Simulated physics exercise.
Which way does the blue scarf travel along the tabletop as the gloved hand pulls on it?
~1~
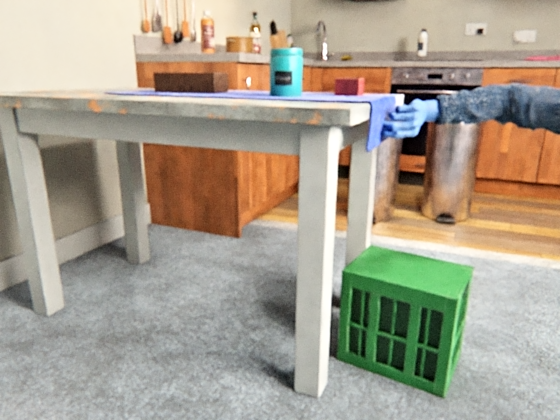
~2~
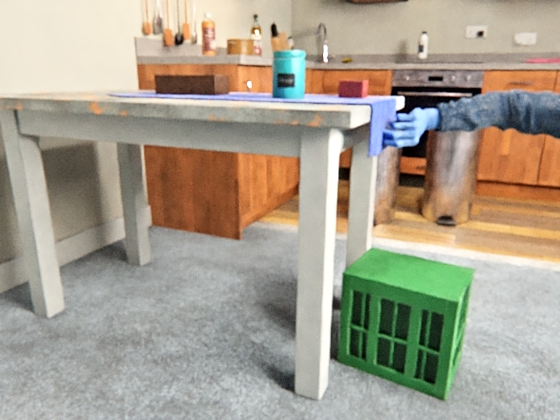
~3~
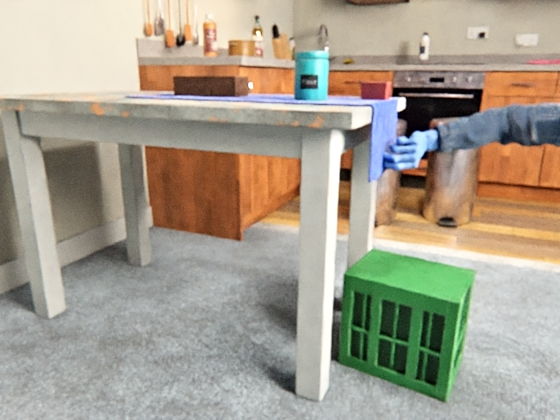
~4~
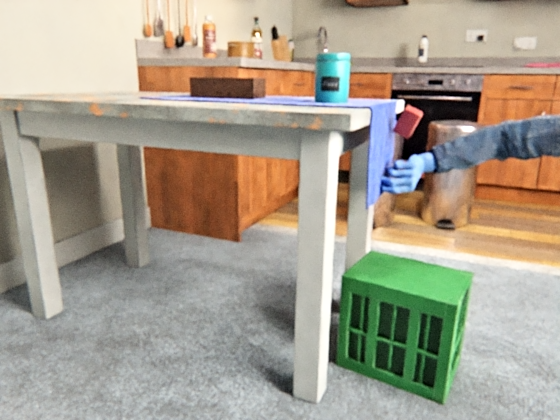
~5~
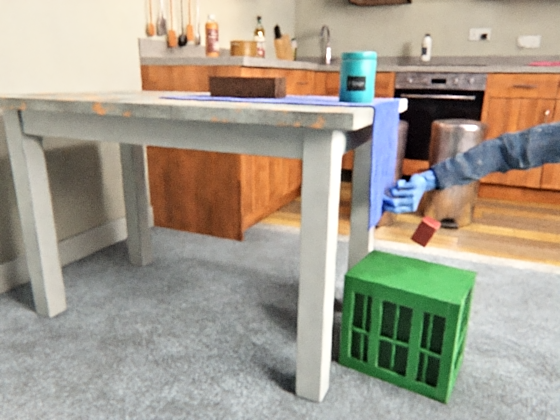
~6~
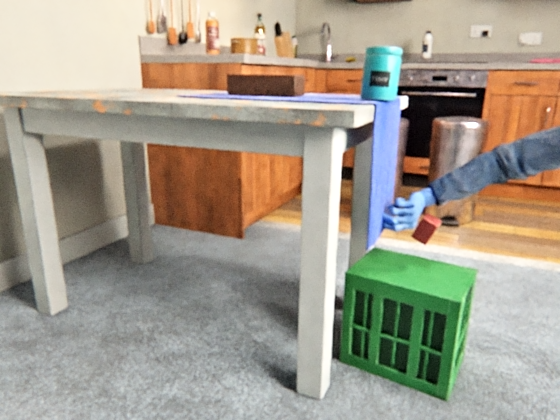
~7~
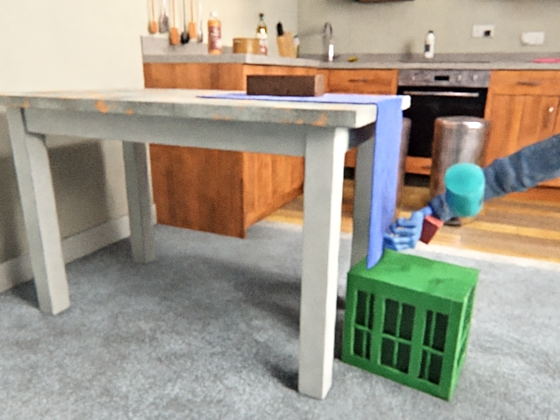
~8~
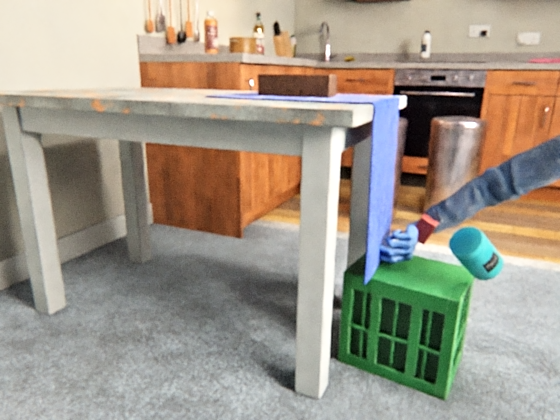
The blue scarf moves to the right along the tabletop, while its hanging end goes down toward the green crate.
